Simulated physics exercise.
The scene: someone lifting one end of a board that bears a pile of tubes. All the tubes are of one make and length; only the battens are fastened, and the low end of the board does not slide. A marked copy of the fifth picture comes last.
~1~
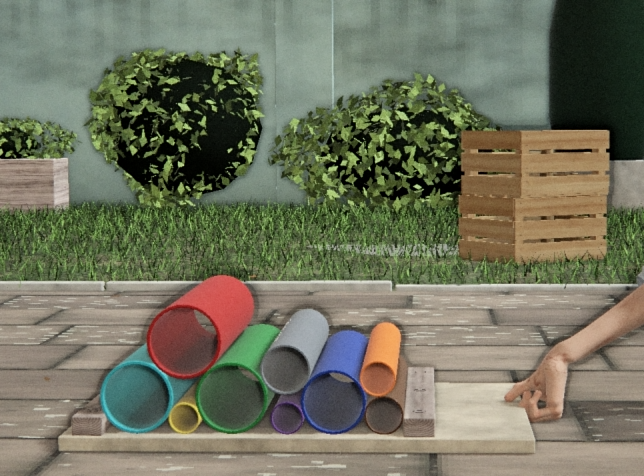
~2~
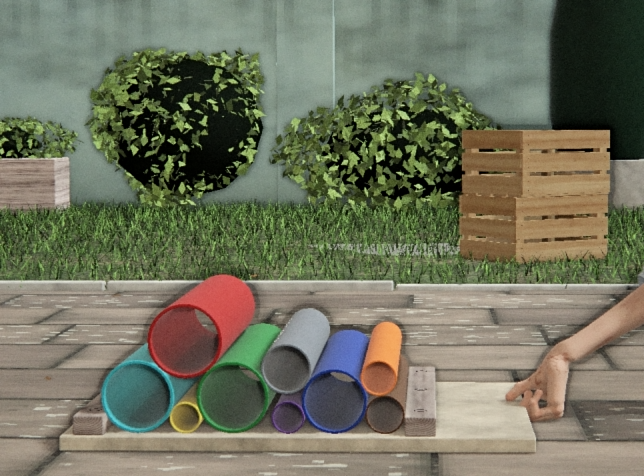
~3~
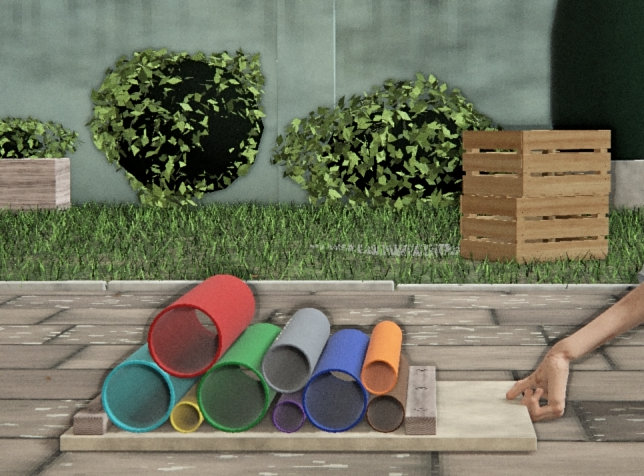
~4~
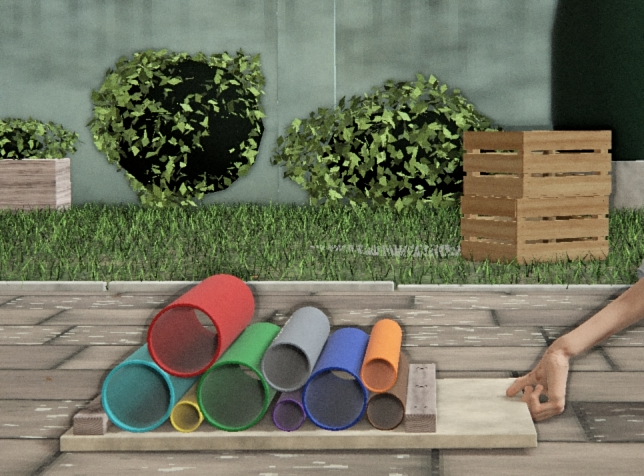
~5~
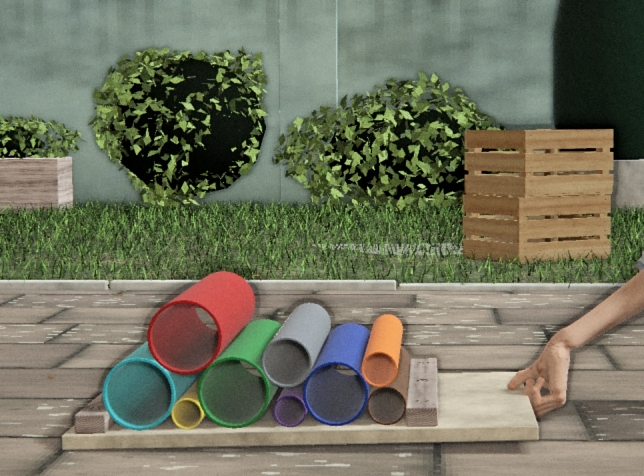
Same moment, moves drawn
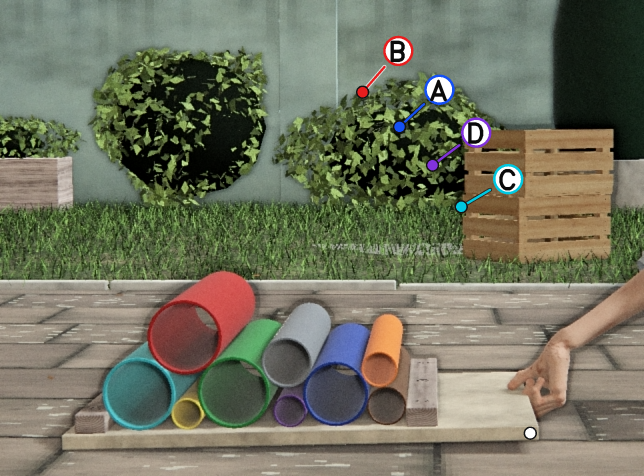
A hand at right slightly lifting one end of a board bearing stacked colourful tubes between wooden battens on a paved patio.
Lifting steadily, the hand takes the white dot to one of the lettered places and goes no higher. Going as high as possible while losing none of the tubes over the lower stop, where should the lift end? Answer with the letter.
D is the limit.
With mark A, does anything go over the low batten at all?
Yes.
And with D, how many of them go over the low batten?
At D the number is none.
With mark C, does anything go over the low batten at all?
No, at C.
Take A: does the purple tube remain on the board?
The purple tube: Yes.
On the marked copy, A at (400, 127); B at (363, 92); C at (461, 207); D at (432, 165); the white dot at (530, 433).
Following D. Soon after the start, board at 20°.
Later, board at 37°.
In the end, board at 37°, none over the low batten.
As for the rest, A six over the low batten; B six over the low batten; C none over the low batten.
